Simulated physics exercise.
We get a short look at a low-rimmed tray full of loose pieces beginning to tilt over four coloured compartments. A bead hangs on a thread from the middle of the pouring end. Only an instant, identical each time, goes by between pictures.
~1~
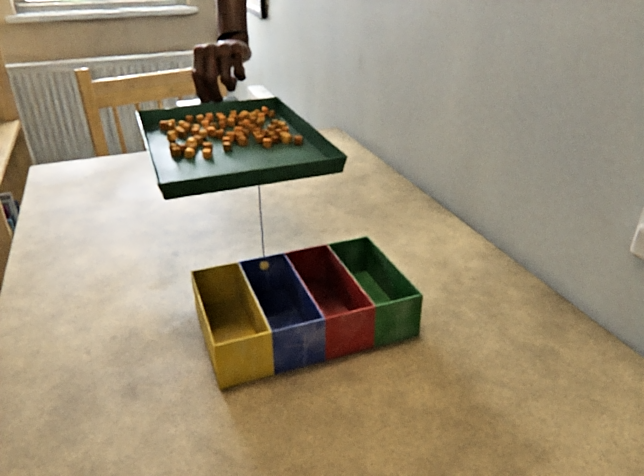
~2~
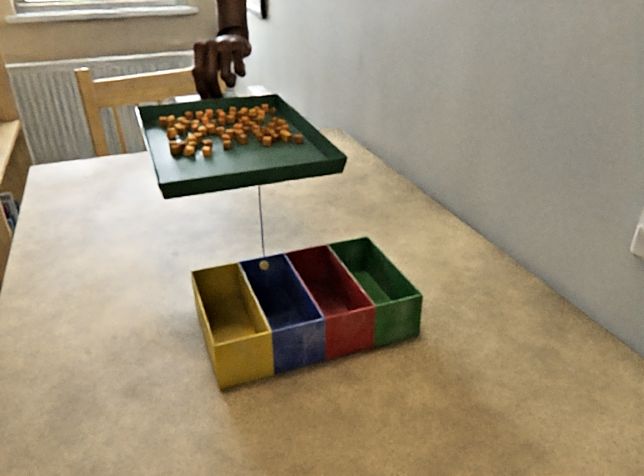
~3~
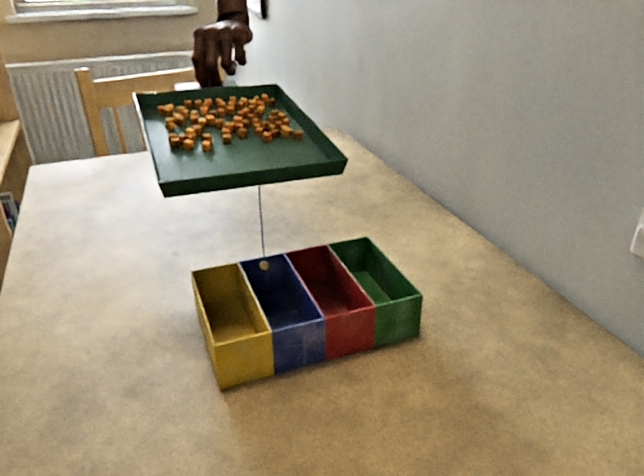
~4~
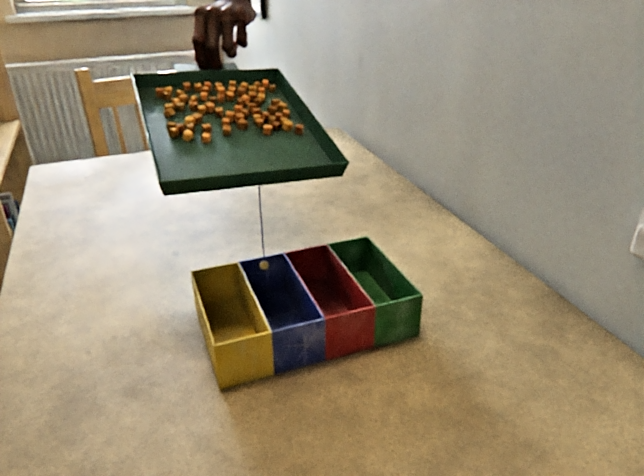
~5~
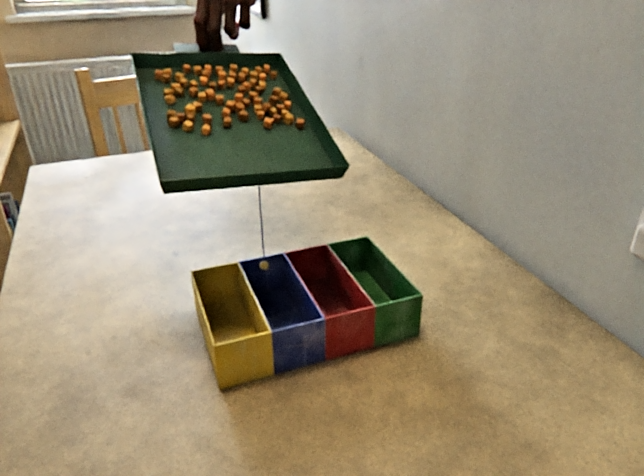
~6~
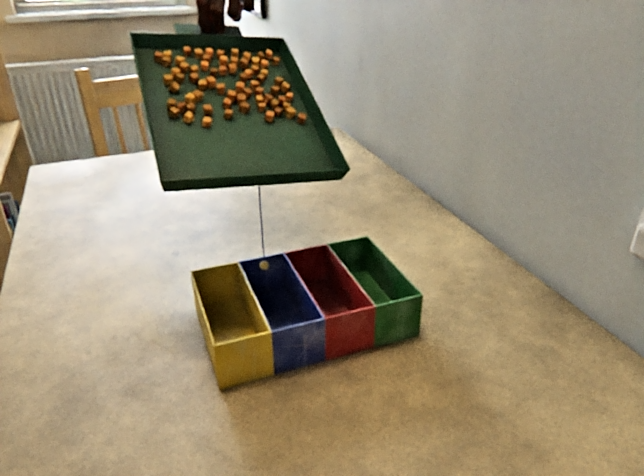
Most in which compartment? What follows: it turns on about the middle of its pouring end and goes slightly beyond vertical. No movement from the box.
Red compartment.
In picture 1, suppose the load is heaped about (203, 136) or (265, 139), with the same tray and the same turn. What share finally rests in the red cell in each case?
You'd get near 40 percent first and near 50 percent after that.
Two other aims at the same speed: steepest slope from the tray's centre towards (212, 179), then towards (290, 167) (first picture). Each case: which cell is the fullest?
So the first one goes to the cell in yellow and the second to that red cell.
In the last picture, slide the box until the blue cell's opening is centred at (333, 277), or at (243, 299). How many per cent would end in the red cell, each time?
The first try yields 20% and the second yields 30%.
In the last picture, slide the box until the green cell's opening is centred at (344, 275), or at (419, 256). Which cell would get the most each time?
Going by the two tries in order: Green, then the blue cell.
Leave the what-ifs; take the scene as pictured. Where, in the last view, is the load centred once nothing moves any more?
Resting centre, last frame: Roughly (343, 323).
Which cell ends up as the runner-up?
That one is the green one.
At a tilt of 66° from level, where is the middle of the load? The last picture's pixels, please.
Its middle sits at about pixel (307, 155).
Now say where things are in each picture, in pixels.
The first frame shows corners of the pouring end near (162, 181) and (342, 155), level; middle of the load near (238, 131), croutons; bead on its thread near (264, 266); yellow cell near (245, 356); blue cell near (299, 342); red cell near (350, 329); green cell near (398, 317).
The second frame shows corners of the pouring end near (162, 181) and (342, 156), level; middle of the load near (238, 129).
The third frame shows corners of the pouring end near (162, 180) and (343, 158), tipped barely, lowest at the right corner; middle of the load near (238, 121).
The fourth frame shows corners of the pouring end near (163, 179) and (344, 161), tipped a little, lowest at the right corner; middle of the load near (238, 110).
The fifth frame shows corners of the pouring end near (163, 178) and (345, 163), tipped clearly, lowest at the right corner; middle of the load near (239, 98).
The sixth frame shows corners of the pouring end near (164, 177) and (345, 166), tipped clearly, lowest at the right corner; middle of the load near (240, 87); yellow cell near (245, 356); blue cell near (299, 342); red cell near (350, 329); green cell near (398, 317).
Shortly afterwards, tray tipped steeply; the whole lot on the tray.
Next, tray tipped past a quarter turn; near a third on the tray; near a quarter in the red cell; near a quarter in the green cell; a little in the blue cell; a little falling or outside the box.
Some moments later, tray tipped past a quarter turn; near half in the red cell; near a third in the green cell; near a quarter in the blue cell; a little falling or outside the box.
In the end, tray tipped past a quarter turn; near half in the red cell; near a third in the green cell; near a quarter in the blue cell; none at all in the yellow cell; a little outside the box.
